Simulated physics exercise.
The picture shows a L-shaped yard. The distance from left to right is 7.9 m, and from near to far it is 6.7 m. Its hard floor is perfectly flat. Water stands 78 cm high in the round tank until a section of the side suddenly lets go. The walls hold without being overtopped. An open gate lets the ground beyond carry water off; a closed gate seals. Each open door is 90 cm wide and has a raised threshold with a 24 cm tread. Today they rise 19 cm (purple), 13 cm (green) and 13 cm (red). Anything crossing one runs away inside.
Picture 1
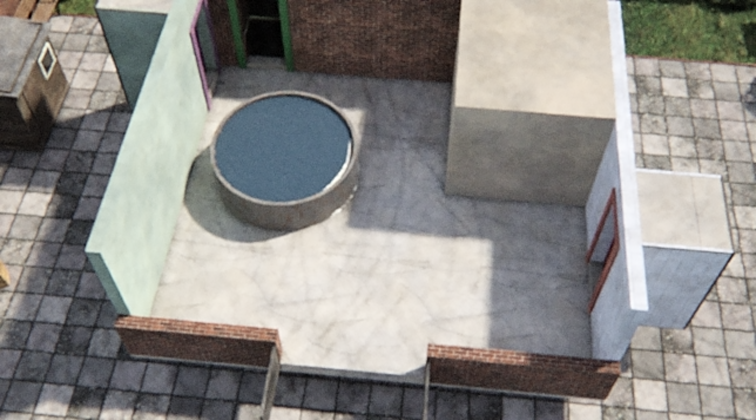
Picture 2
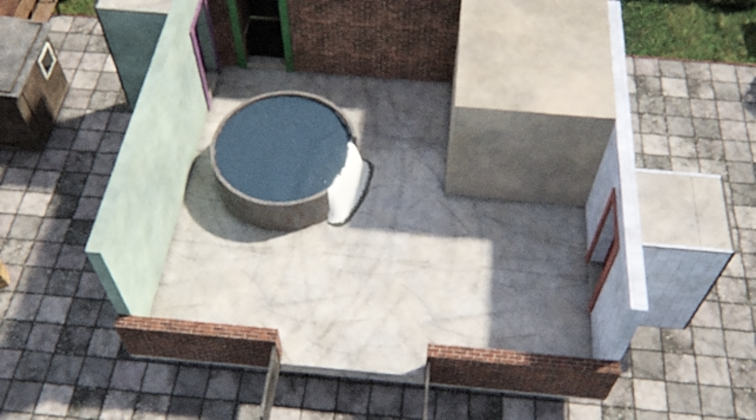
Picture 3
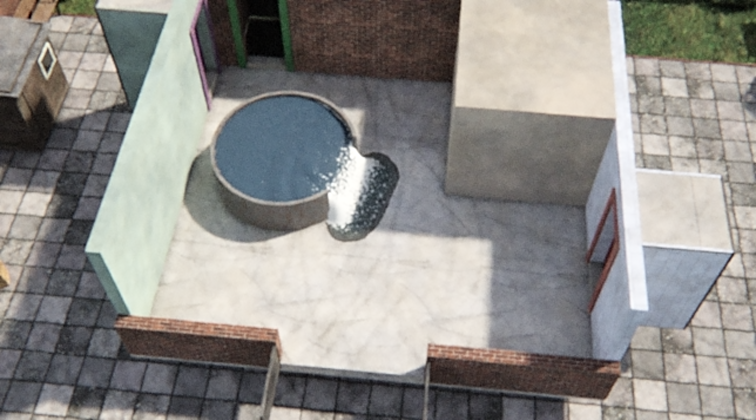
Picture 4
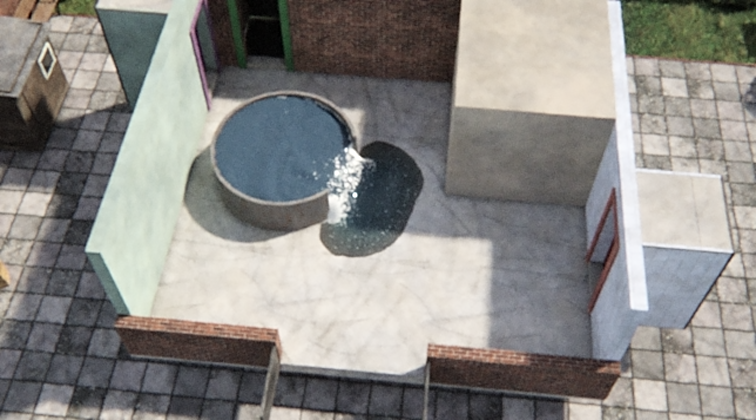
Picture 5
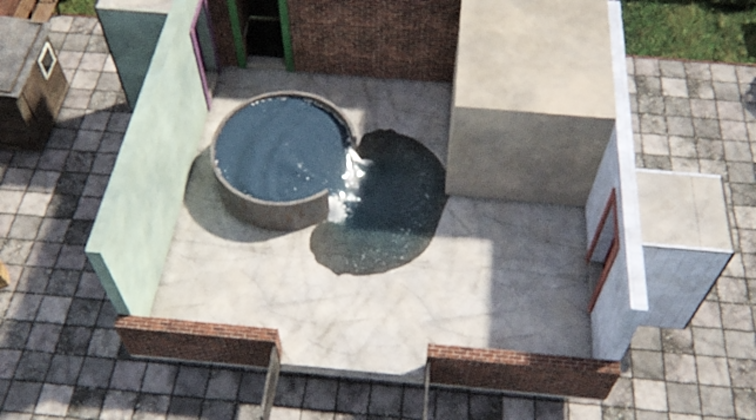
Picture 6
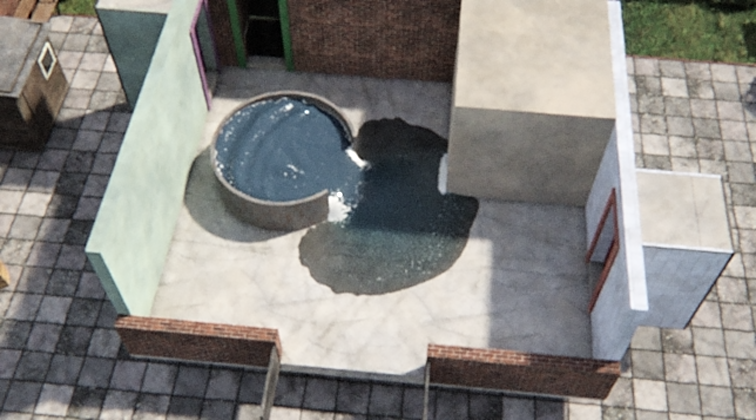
In this clip, water in a round tank inside a walled yard lies still, then pours out through a gap in its right side and spreads in a dark, widening pool across the pale floor, reaching the large block at right.
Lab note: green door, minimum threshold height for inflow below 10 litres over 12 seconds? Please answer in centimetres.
Approx. 8 cm.
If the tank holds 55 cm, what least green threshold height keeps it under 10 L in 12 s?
You'd need a step of close to 4.5 cm.
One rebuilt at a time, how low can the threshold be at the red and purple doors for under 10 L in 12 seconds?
About 28 cm at red and 10.5 cm at purple.
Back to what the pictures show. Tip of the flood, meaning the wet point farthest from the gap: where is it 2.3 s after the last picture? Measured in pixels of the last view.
I'd put the front's tip around (586, 379).
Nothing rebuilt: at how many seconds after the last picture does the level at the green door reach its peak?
It peaks at about 7.0 s.
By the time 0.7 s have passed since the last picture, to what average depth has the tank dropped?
On average, around 54 cm.
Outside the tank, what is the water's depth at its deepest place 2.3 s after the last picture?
Max depth: Around 45 cm.
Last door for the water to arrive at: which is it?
Door: Purple.
Then, 0.7 s after the last picture water covers 45 % of the floor, deepest (45 cm) near (441, 189); it has not reached the green door.
Then, 2.3 s after the last picture water covers 55 % of the floor, deepest (45 cm) near (585, 369); it has not reached the green door.
Then, 11.3 s after the last picture water covers 100 % of the floor, deepest (18 cm) near (234, 217); 10 cm at the green door, 0 litres in over its 13 cm threshold.
At the green door as built, the water peaked near 11 cm, 7.1 s after the last picture.
With a threshold of 6.5 cm, 24 litres would have come in within the 12 s; with 10 cm, 2 litres. So under 10 litres takes about 8 cm.
